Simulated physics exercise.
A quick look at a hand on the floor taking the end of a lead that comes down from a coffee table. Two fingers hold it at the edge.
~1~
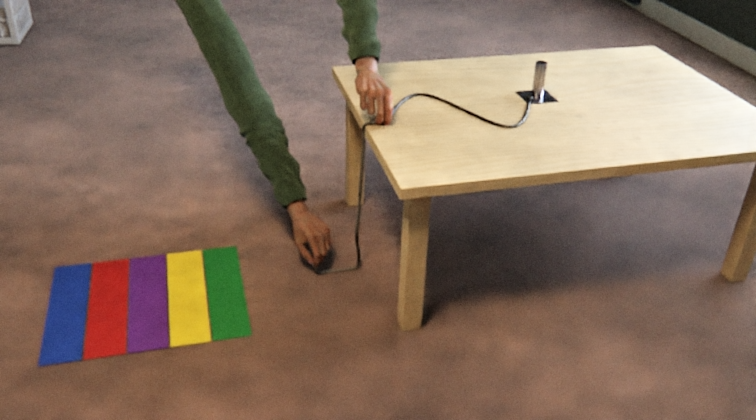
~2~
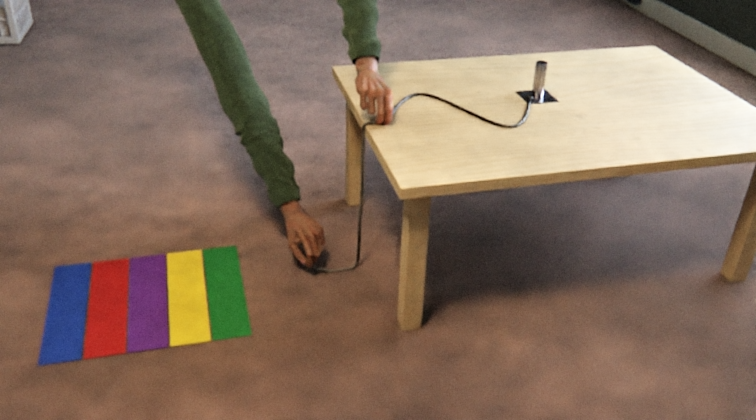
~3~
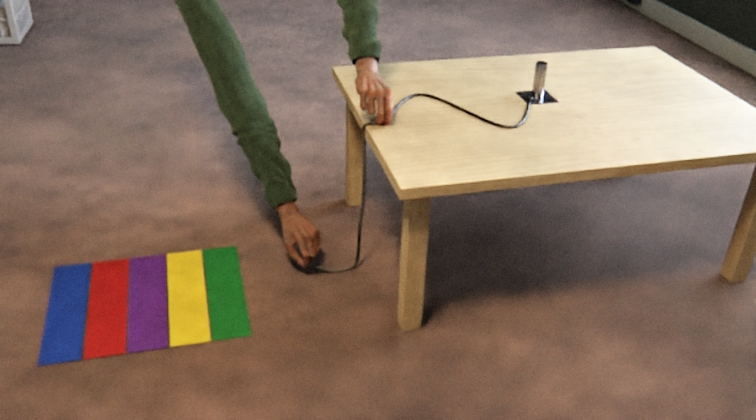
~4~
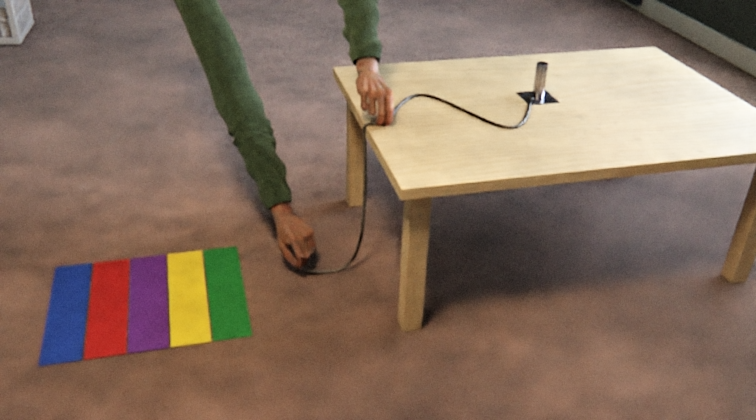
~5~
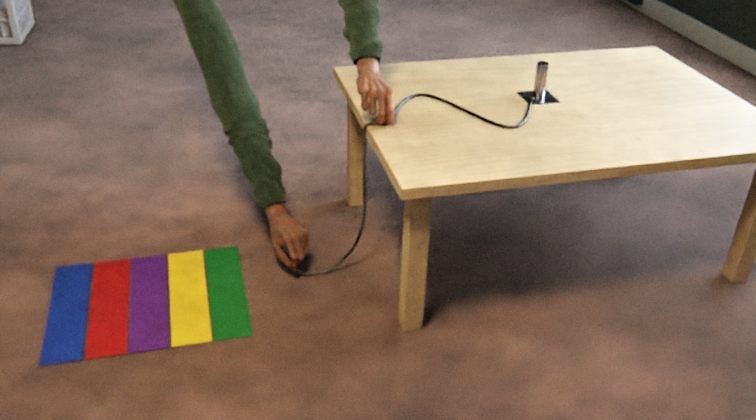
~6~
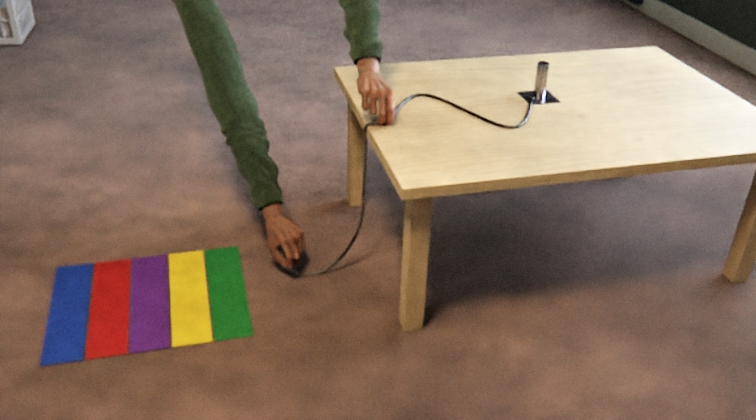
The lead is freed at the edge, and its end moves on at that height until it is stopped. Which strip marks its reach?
It halts on the blue strip.
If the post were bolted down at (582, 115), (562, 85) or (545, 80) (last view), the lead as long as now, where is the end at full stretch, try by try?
In that order: (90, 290), (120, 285) and (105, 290).
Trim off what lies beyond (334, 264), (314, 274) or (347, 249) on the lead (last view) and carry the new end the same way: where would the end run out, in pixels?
The places are (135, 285), (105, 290) and (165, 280).
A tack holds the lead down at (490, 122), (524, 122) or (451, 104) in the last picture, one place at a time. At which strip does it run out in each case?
One after the other, red; red; purple.
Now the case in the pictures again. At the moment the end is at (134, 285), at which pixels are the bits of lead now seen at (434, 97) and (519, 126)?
Near (378, 119) and (488, 116).
Soon after, end near (134, 285); over purple.
Then, end near (90, 291); over red.
At full stretch, end near (63, 294); over blue. Over blue.
